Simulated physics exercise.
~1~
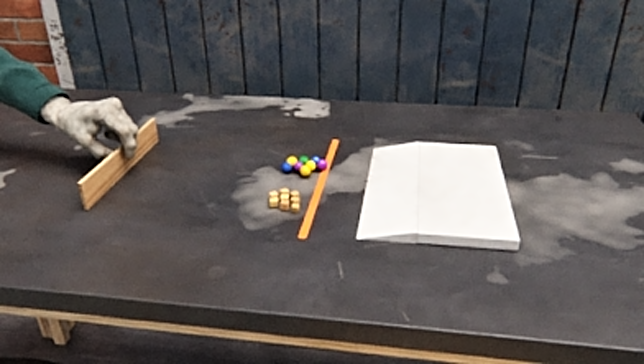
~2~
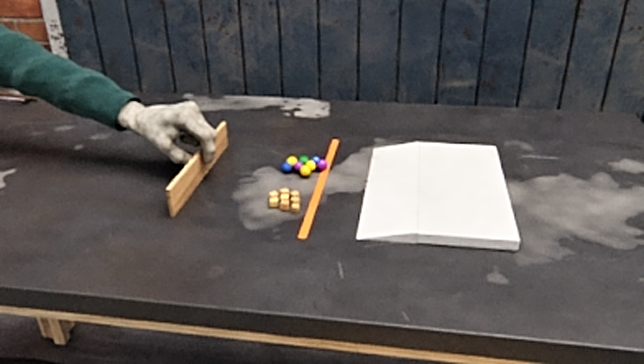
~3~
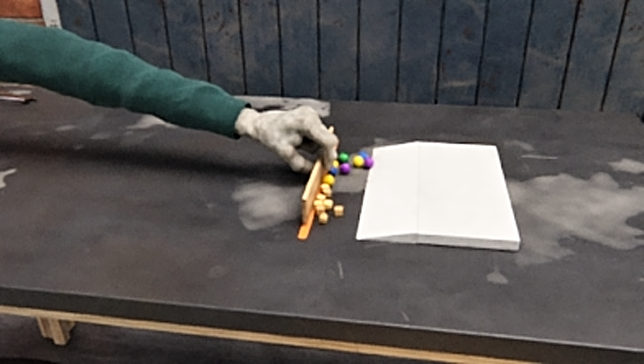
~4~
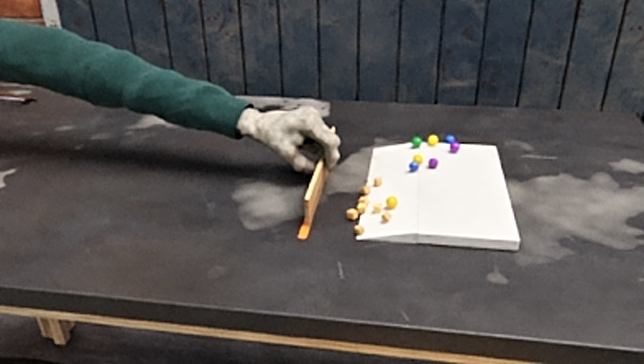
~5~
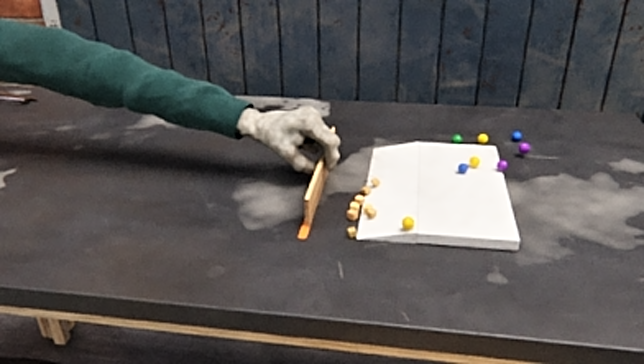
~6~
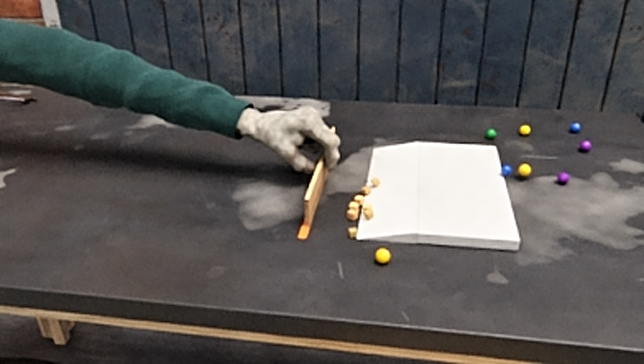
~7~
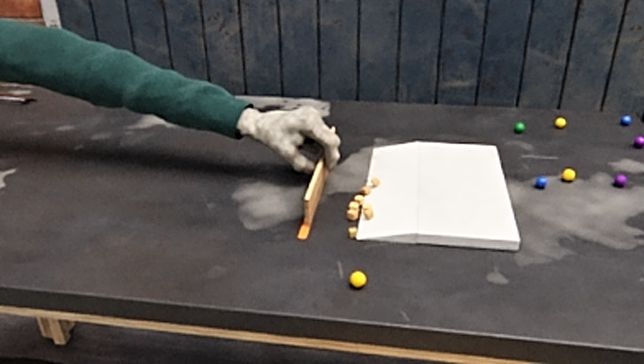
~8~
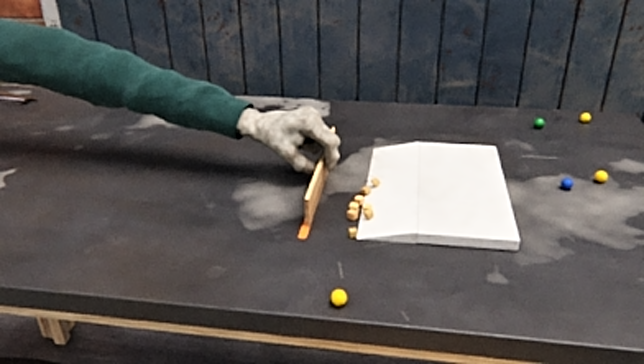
The footage shows a gloved hand sweeping a strip of wood rightward into colourful balls and small tan pieces, stopping at orange tape. Most balls roll over or past the white wedge and away, one yellow ball drifts toward the near edge, and the tan pieces settle around the wedge's lower edge.
